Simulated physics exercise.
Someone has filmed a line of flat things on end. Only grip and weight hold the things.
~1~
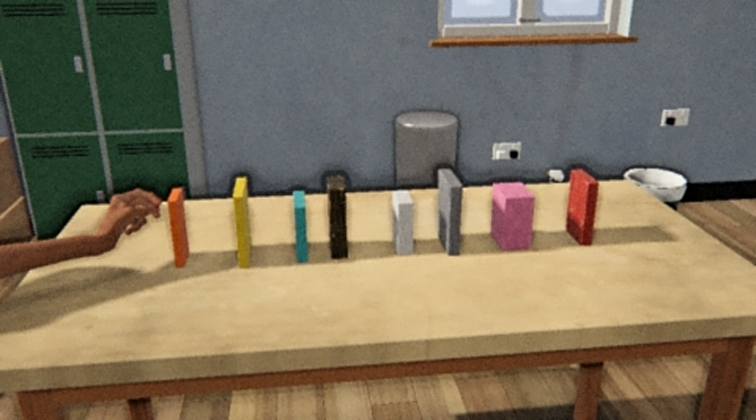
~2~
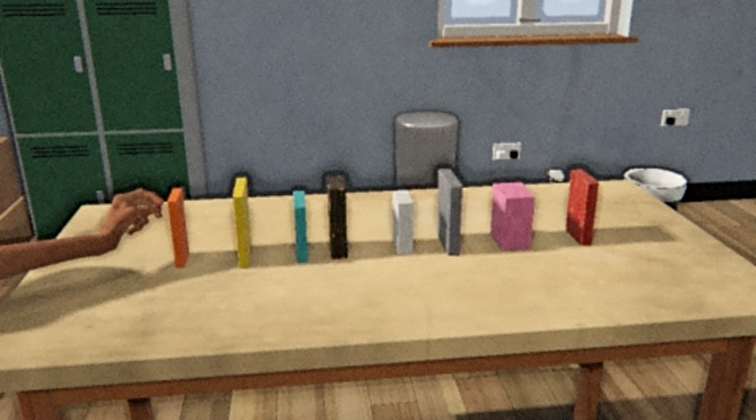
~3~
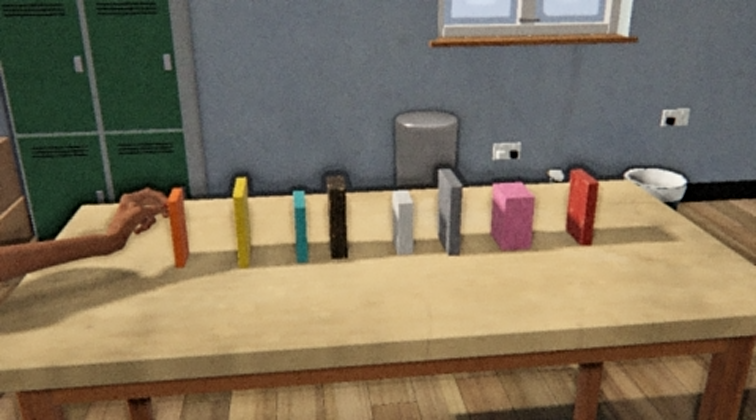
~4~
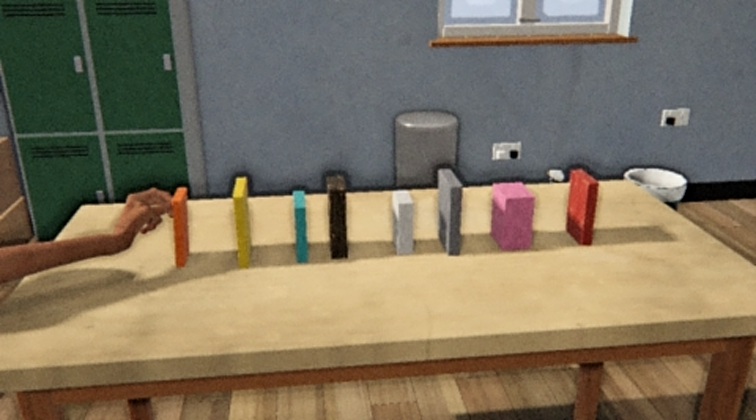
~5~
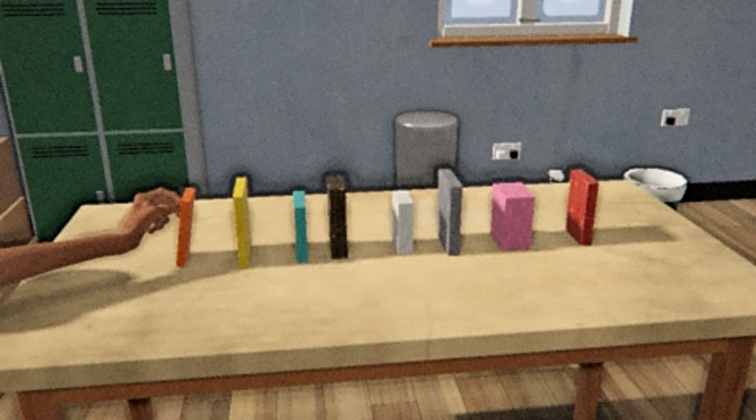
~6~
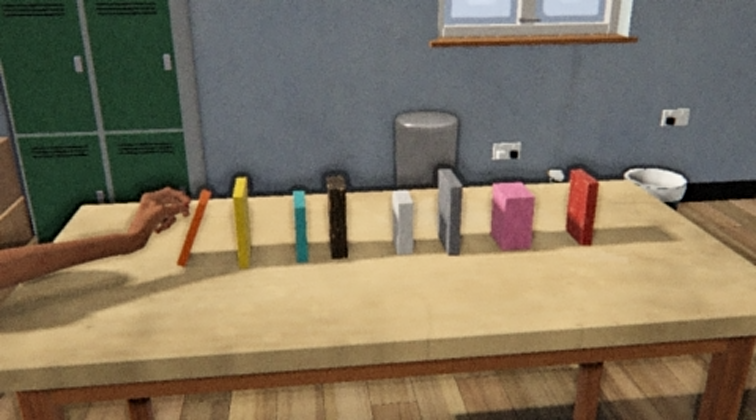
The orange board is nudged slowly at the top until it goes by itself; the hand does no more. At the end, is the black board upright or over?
It is downed.
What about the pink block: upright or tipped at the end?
Result for the pink block: Up.
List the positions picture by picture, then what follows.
The first frame shows black board (337, 218); white block (403, 223).
The second frame shows yellow block (243, 222); pink block (512, 216).
The third frame shows turquoise board (301, 227); white block (403, 223).
The fourth frame shows orange board 4° over; grey board (449, 212); yellow block (243, 222).
The fifth frame shows orange board 11° over; pink block (512, 216); turquoise board (301, 227).
The sixth frame shows orange board 23° over; black board (337, 218); white block (403, 223).
Then, 0.30 s later than the last frame, orange board 90° over; yellow block tilted by 37°.
Then, 0.60 s later than the last frame, orange board 90° over; black board tilted by 48° near (368, 222); yellow block on its side; turquoise board tilted by 56°.
Then, 0.70 s later than the last frame, orange board 90° over; black board tilted by 69° near (378, 230); yellow block on its side; turquoise board tilted by 63°.
When it is over, lying over on the table, black board, white block, yellow block and turquoise board; moved from the start, grey board; pink block as before. End places, in pixels of the last picture, black board near (380, 234).
